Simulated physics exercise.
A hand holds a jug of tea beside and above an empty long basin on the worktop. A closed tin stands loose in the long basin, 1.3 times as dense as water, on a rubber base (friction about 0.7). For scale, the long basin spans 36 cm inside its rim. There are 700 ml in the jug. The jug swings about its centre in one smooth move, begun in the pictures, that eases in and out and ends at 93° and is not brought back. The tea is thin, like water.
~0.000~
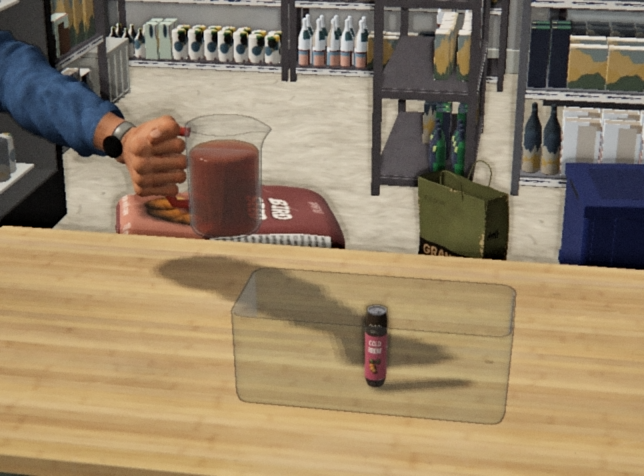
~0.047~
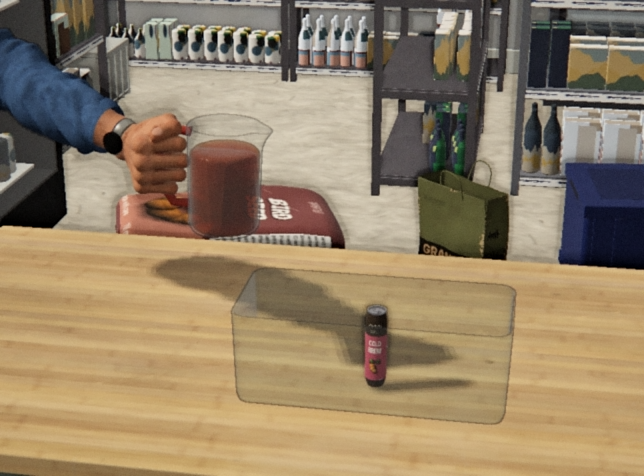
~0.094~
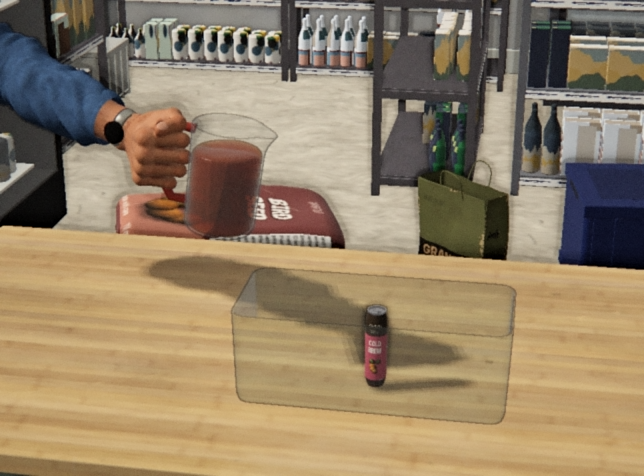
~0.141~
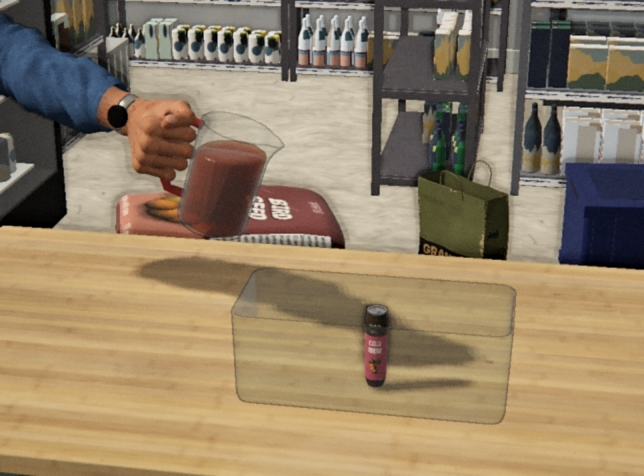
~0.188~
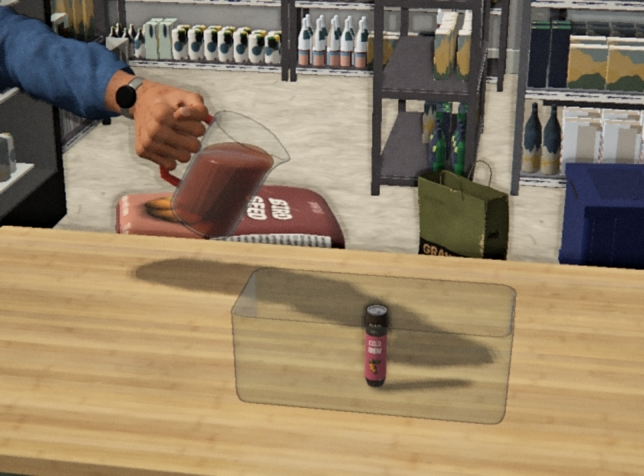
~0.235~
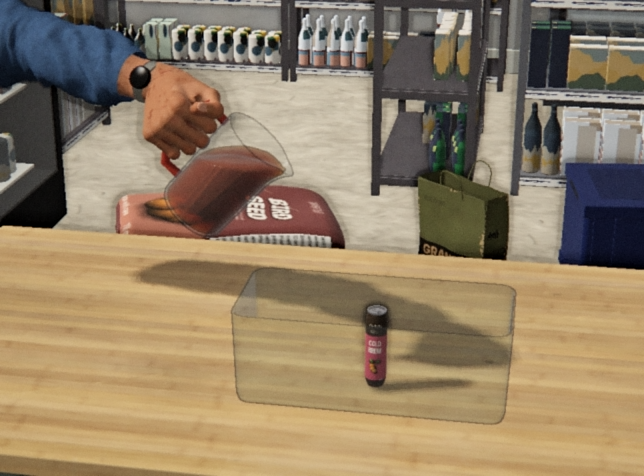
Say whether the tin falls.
It goes over.
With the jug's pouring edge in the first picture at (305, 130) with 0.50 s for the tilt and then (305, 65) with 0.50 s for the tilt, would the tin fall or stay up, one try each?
First it remains upright; then it remains upright.
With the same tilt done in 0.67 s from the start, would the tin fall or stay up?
Then it falls.
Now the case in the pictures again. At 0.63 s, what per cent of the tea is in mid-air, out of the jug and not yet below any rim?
Some 24 per cent.
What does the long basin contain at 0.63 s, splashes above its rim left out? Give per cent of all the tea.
About 38 per cent.
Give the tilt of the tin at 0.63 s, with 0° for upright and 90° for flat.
It is at some 0°.
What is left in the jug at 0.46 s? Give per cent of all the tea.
About 72 per cent.
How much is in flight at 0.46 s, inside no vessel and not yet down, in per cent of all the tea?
Near 22 in a hundred.
By 0.46 s the tilt is 92° and 72 per cent is still to pour; the tin stands where it began.
By 0.63 s the tilt is 93° and 39 per cent is still to pour; the tin stands where it began.
By 0.81 s the tilt is 93° and 19 per cent is still to pour; the tin leans 4°.
By 1.00 s the tilt is 93° and 10 per cent is still to pour; the tin lies on its side.
At rest the tin lies on its side.
